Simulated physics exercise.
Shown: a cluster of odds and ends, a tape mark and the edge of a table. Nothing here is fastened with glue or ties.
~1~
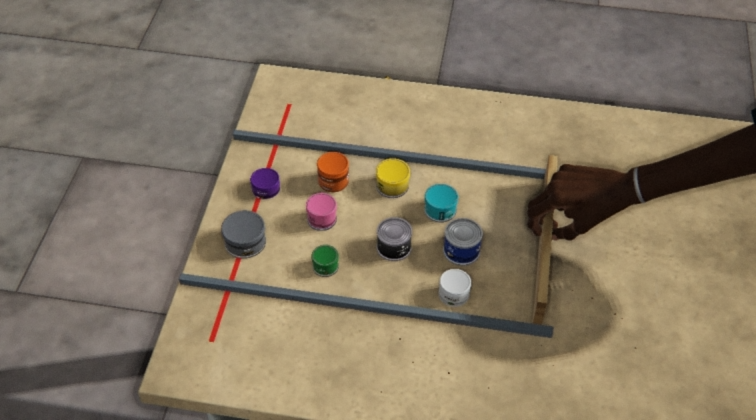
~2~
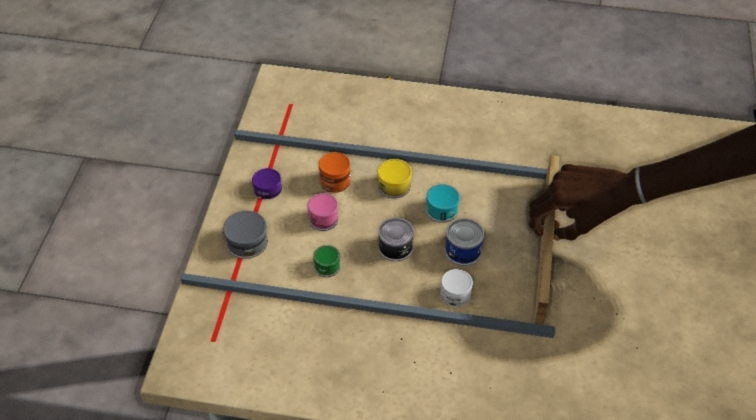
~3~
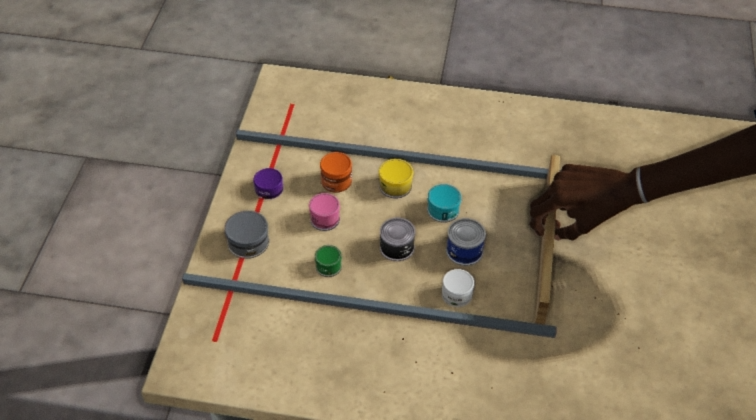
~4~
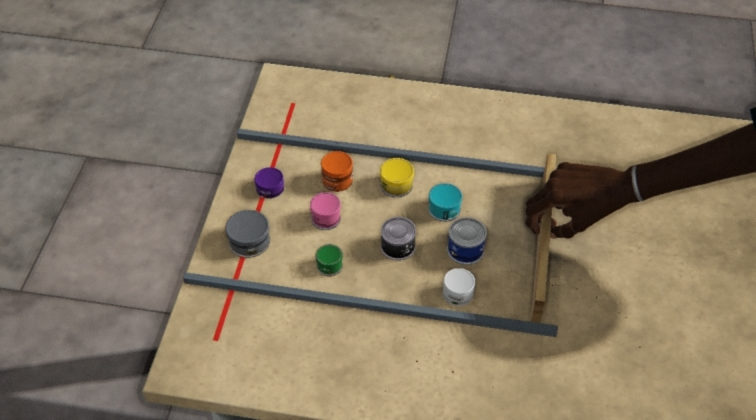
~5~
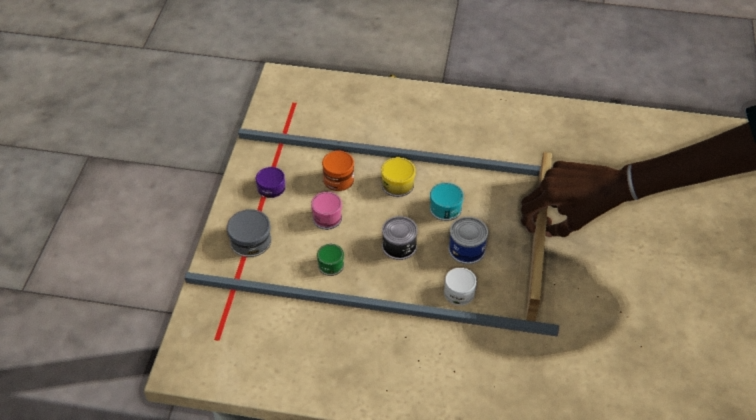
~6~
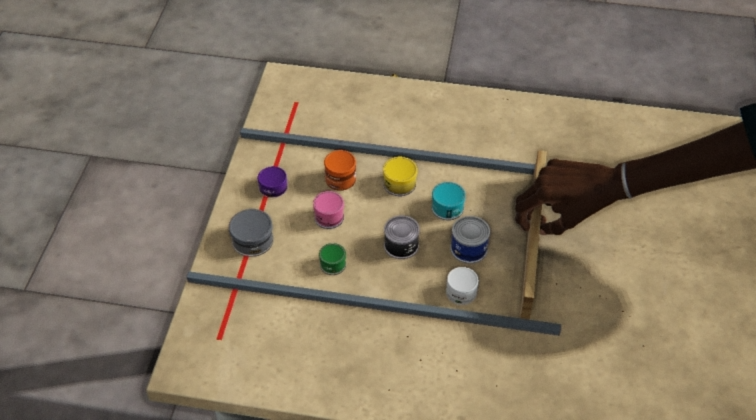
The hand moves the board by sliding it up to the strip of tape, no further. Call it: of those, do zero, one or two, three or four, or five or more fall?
One or two fall.
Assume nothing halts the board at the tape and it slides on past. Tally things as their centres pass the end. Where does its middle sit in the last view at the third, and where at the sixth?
For the first, roughly (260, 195); for the next, roughly (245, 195).
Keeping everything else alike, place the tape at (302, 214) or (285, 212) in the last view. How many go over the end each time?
Per try: 0; 0.
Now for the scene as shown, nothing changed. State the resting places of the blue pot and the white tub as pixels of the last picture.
Blue pot at about (243, 201), white tub at about (226, 263).
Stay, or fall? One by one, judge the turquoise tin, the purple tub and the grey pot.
Turquoise tin - stays; purple tub - goes; grey pot - goes.
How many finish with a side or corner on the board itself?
4 in contact.
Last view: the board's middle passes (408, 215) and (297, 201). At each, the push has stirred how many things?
Counting first: 5, next 10.
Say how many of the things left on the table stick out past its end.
Things overhanging at the end: 3.
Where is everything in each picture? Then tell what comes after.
The first picture shows grey pot (244, 235); purple tub (265, 184); pink pot (322, 212); board (545, 237); tape (254, 211).
The second picture shows purple tub (267, 184); black pot (396, 239).
The third picture shows pink pot (325, 212); yellow tin (396, 179).
The fourth picture shows grey pot (248, 234); orange tub (337, 172).
The fifth picture shows purple tub (271, 182); turquoise tin (446, 202).
The sixth picture shows grey pot (252, 233); purple tub (273, 182); pink pot (329, 210); board (533, 232); tape (262, 209).
Early on, none off yet; grey pot at rest near (252, 233); purple tub at rest near (273, 182); pink pot at rest near (329, 210).
A while later, none off yet; grey pot at rest near (252, 233); purple tub at rest near (273, 182); pink pot travelled about its own width near (309, 202).
Finally, the number that fall off is one or two; lost, purple tub and grey pot.
